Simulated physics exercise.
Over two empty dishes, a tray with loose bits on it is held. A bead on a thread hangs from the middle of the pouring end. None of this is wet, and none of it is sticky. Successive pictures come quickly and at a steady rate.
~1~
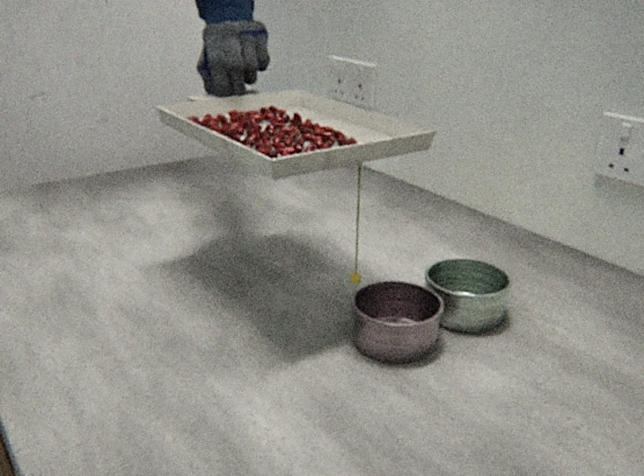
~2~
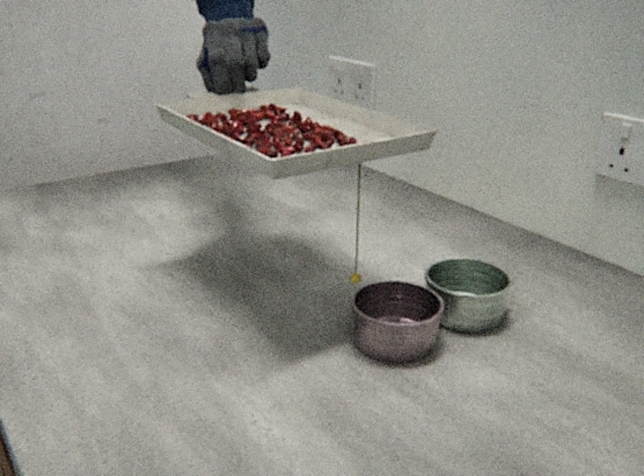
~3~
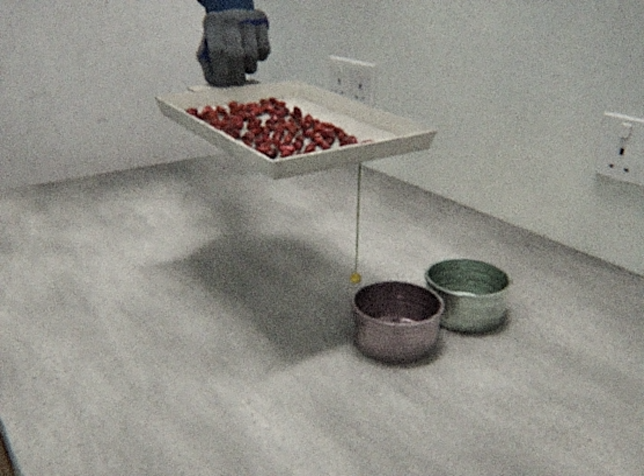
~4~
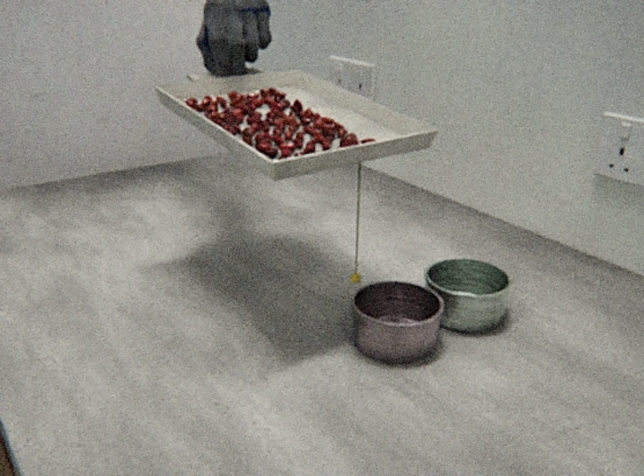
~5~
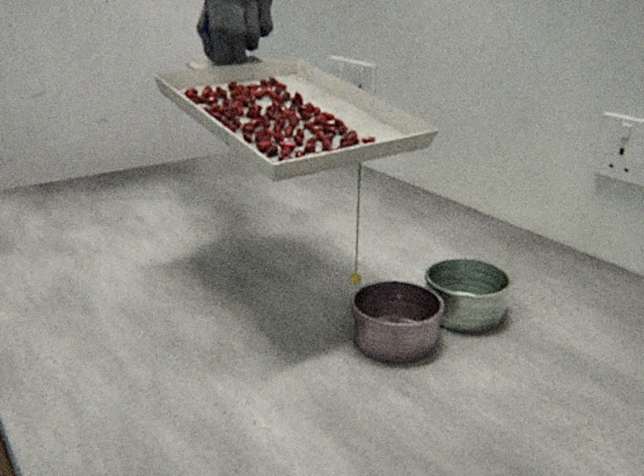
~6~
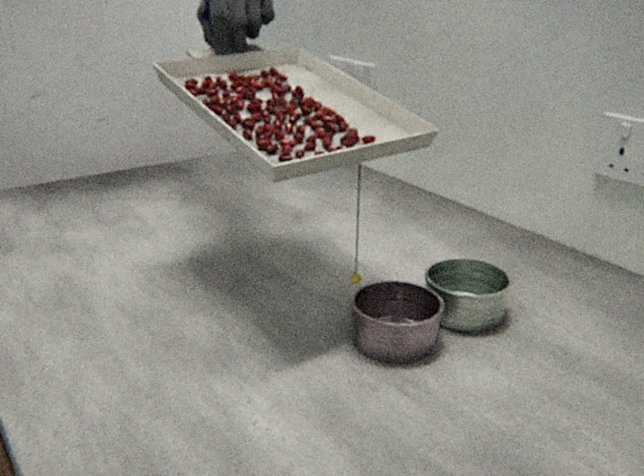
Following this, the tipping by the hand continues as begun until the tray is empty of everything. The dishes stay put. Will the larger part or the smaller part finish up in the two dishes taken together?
The smaller part does.
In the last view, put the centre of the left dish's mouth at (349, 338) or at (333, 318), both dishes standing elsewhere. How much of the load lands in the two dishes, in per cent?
70 %, 40 %.
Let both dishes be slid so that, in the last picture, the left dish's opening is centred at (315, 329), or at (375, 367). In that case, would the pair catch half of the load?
At place one the bulk; at place two the minor share.
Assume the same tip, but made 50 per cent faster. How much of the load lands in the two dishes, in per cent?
Something like 20 percent, give or take.
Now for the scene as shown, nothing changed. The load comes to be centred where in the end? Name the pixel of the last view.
Somewhere around (353, 382) in the final view.
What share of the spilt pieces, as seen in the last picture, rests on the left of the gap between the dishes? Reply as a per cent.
It works out to some 80 per cent.
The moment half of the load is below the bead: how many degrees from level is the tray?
Around 105°, give or take.
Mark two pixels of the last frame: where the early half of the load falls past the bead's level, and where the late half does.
First roughly (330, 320), then roughly (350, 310).
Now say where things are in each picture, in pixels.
Corners of the pouring end at (274, 157) and (430, 130), level; middle of the load at (269, 132), kidney beans; left dish at (426, 337); right dish at (498, 308); bead on its thread at (356, 278), in the first frame.
Corners of the pouring end at (274, 158) and (430, 130), level; middle of the load at (269, 131), in the second frame.
Corners of the pouring end at (274, 158) and (431, 130), tipped barely, lowest at the left corner; middle of the load at (269, 127), in the third frame.
Corners of the pouring end at (275, 160) and (431, 129), tipped a little, lowest at the left corner; middle of the load at (269, 121), in the fourth frame.
Corners of the pouring end at (275, 161) and (432, 129), tipped a little, lowest at the left corner; middle of the load at (269, 115), in the fifth frame.
Corners of the pouring end at (275, 162) and (433, 129), tipped a little, lowest at the left corner; middle of the load at (270, 109); left dish at (426, 337); right dish at (498, 308), in the sixth frame.
Soon, tray tipped steeply; all on the tray.
A while on, tray tipped right over; nearly all on the tray; a stray few outside both; a stray few in the air.
Towards the end, tray tipped past a quarter turn; a small part in the left dish; most outside both.
Finally, tray tipped past a quarter turn; a small part in the left dish; none in the right dish; most outside both.
